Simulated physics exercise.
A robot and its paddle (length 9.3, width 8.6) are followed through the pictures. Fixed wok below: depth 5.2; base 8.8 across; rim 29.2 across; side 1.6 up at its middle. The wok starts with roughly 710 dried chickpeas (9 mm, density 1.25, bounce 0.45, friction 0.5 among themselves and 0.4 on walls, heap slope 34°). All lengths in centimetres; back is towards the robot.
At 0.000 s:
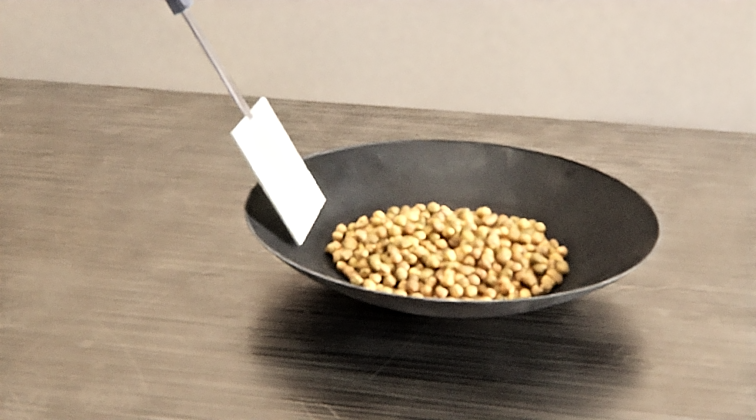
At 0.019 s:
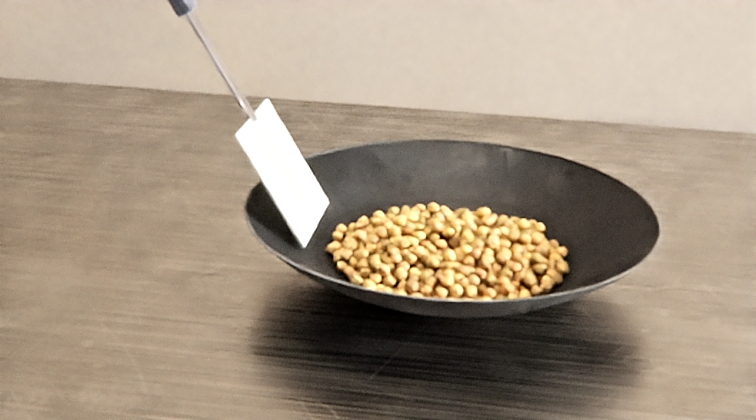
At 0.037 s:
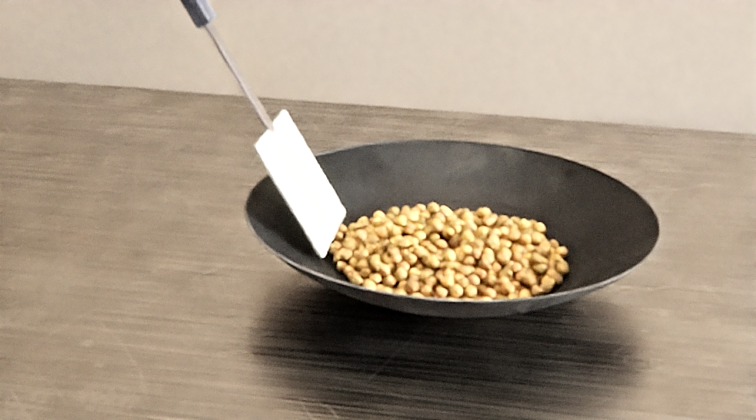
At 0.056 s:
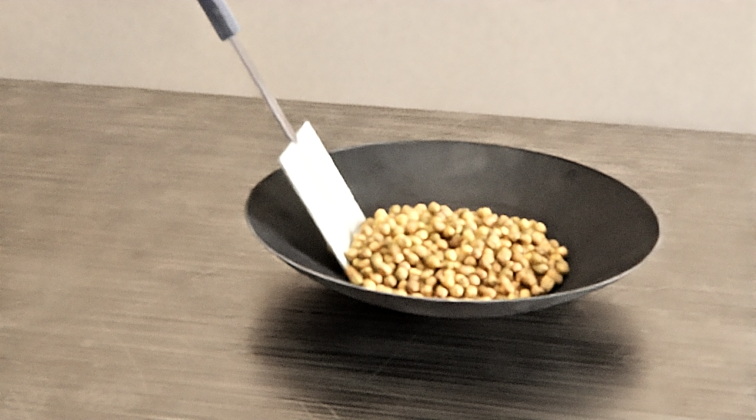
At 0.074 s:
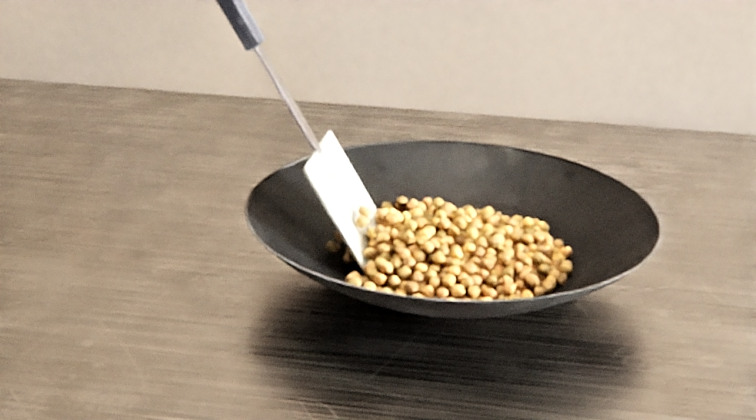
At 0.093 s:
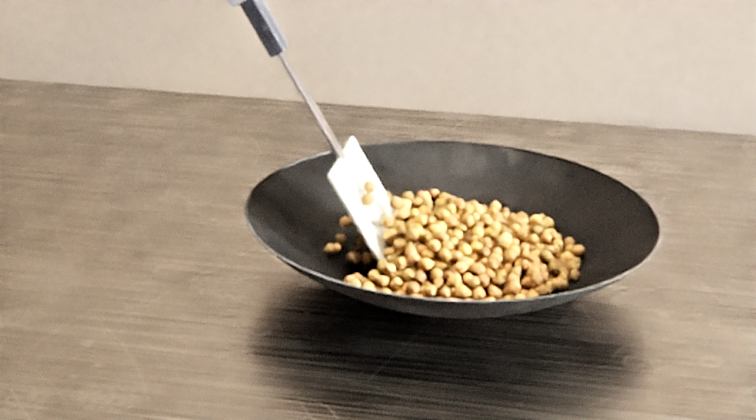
In a dark wok, a white paddle moves right and pushes into the heaped chickpeas.
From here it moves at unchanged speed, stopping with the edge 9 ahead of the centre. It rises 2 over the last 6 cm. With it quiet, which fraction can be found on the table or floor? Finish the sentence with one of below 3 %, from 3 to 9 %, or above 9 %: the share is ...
The share is above 9 %.
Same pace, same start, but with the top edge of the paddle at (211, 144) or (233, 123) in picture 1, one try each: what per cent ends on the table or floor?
First try roughly 35 percent, second try roughly 35 percent.
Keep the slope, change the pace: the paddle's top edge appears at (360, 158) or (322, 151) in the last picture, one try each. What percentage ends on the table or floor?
Around 40 per cent, then around 25 per cent.
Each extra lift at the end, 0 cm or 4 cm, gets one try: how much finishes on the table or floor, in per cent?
30 and 25 %.
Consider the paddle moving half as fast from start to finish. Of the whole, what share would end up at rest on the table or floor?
Then roughly 5 percent.
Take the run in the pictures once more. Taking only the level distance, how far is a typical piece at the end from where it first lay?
Level distance of around 7 cm.
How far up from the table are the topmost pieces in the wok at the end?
About 5.0 centimetres.
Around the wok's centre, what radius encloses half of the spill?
Estimate: Near 28 cm.
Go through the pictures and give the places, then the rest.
In the first frame, the paddle top edge at (247, 114), sloping 59°; upper third of the load around (448, 244), from x 330 to 565, top at y 210; 709 in the wok.
In the second frame, the paddle top edge at (251, 116), sloping 59°; upper third of the load around (448, 244), from x 330 to 565, top at y 210.
In the third frame, the paddle top edge at (270, 127), sloping 59°; upper third of the load around (448, 244), from x 330 to 565, top at y 210.
In the fourth frame, the paddle top edge at (293, 139), sloping 59°; upper third of the load around (445, 244), from x 330 to 565, top at y 210.
In the fifth frame, the paddle top edge at (317, 149), sloping 59°; upper third of the load around (445, 241), from x 330 to 565, top at y 200.
In the sixth frame, the paddle top edge at (340, 155), sloping 59°; upper third of the load around (453, 237), from x 330 to 580, top at y 185; 709 in the wok.
After 0.14 s, sloping 59°, highest piece 10 above the table; 709 in the wok.
After 0.18 s, sloping 59°, highest piece 12 above the table; 707 in the wok, 2 on the blade or in flight.
After 0.41 s, sloping 59°, highest piece 6 above the table; 489 in the wok, 204 on the table or floor, 16 on the blade or in flight.
After 1.46 s, sloping 59°, highest piece 4 above the table; 488 in the wok, 221 on the table or floor.
In the end, 488 in the wok, 221 on the table or floor. That is 31 % on the table or floor.
